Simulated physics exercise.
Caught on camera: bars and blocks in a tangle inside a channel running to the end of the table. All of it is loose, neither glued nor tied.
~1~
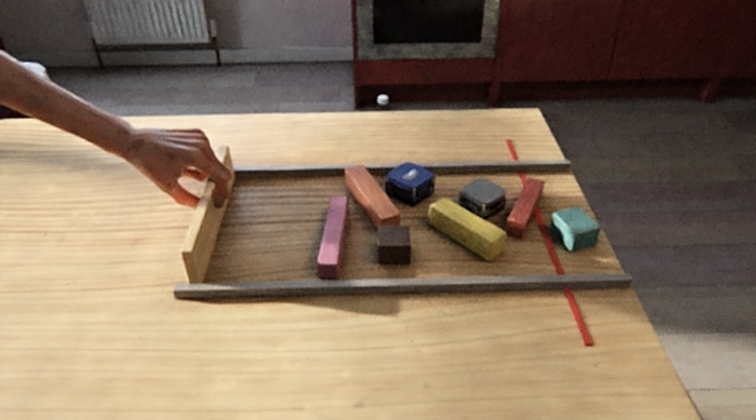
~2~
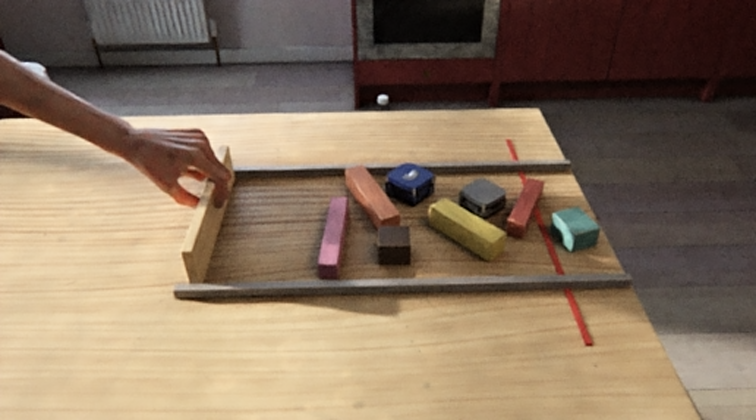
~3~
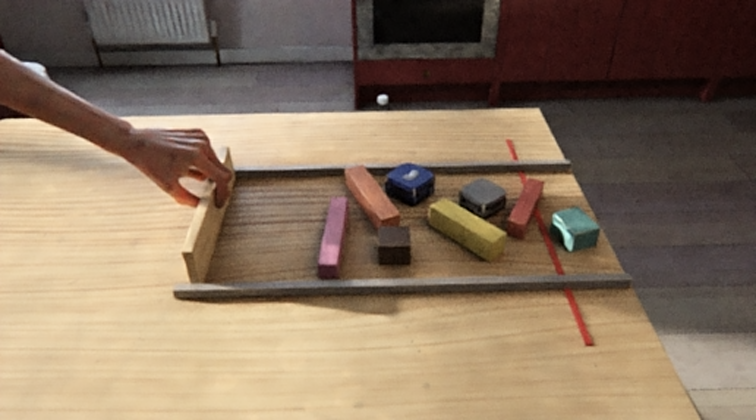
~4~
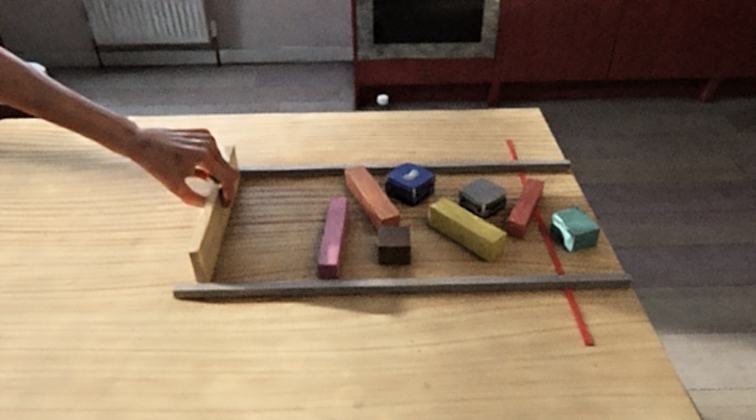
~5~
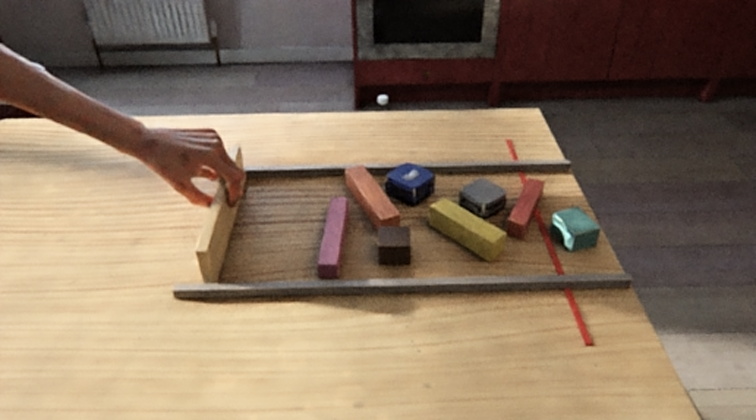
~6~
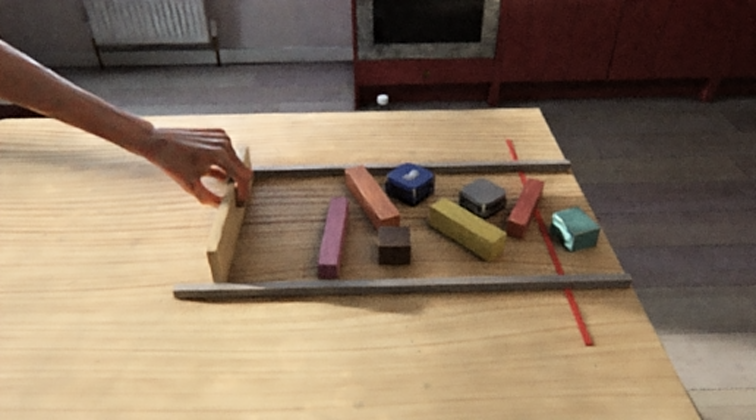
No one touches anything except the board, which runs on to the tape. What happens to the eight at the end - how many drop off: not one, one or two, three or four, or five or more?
The count of those that drop off: Three or four.
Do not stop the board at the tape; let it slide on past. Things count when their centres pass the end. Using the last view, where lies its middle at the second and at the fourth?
The middle is near (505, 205) first and near (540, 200) after.
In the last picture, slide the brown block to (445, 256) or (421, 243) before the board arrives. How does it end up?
Brown block - first try is safe, second try is safe.
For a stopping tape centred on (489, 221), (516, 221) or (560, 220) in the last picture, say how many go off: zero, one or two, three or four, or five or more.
Number fallen at each tape, in order - no fall at all, one or two, more than four.
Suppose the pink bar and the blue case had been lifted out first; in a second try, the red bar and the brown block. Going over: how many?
The first count is 2 and the second is 2.
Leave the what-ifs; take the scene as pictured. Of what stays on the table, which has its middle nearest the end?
The yellow bar is the one.
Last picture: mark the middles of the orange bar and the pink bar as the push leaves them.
In the last picture the orange bar sits at (558, 192) while the pink bar sits at (556, 230).
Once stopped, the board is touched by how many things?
The figure is 1.
Soon after, none off yet; turquoise block at rest near (575, 229); red bar at rest near (526, 207); grey case at rest near (483, 199).
In the end, the number that fall off is three or four; gone, grey case, red bar and turquoise block.
